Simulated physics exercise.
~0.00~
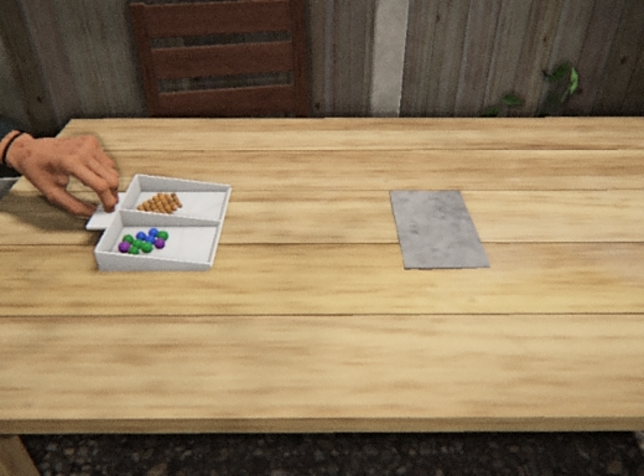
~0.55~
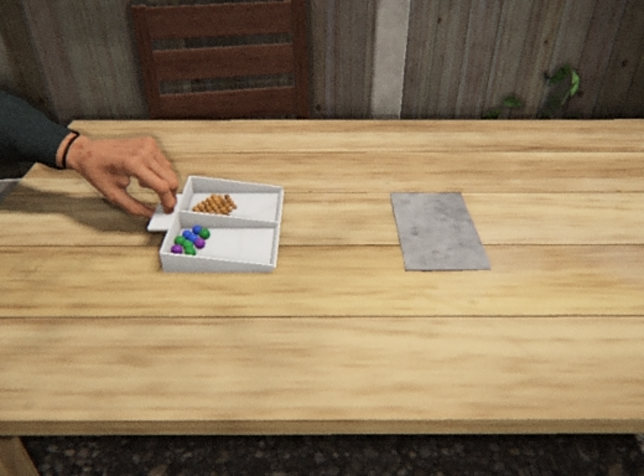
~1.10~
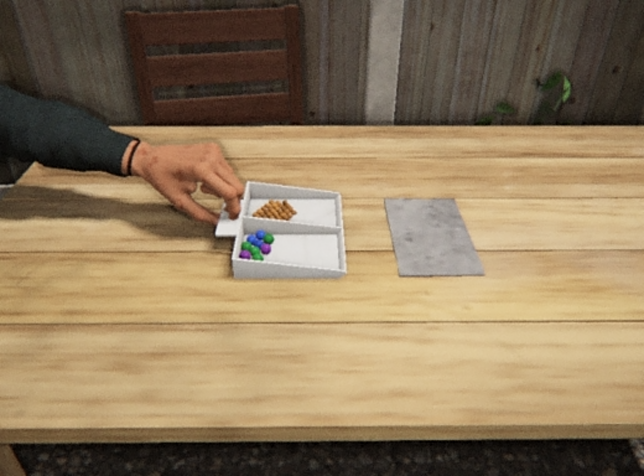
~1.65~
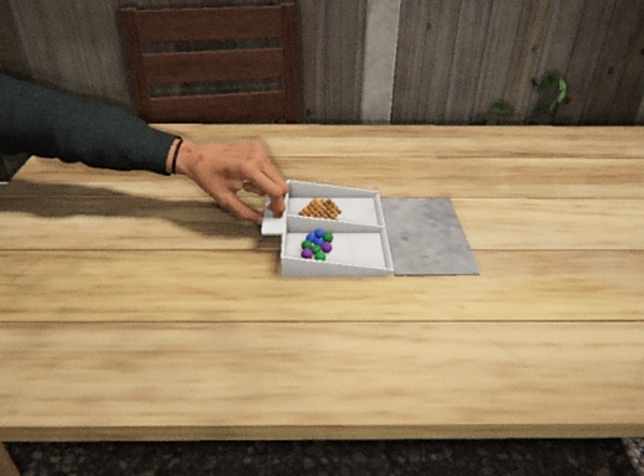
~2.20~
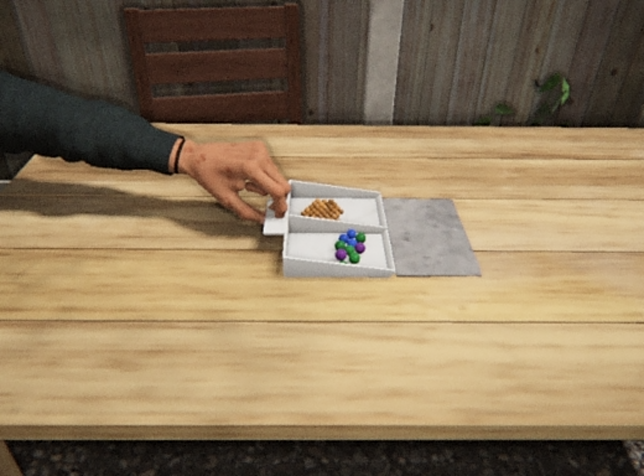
White divided tray pushed right by a hand stops against a grey slab, colourful balls rolling forward inside, brown pieces staying put.
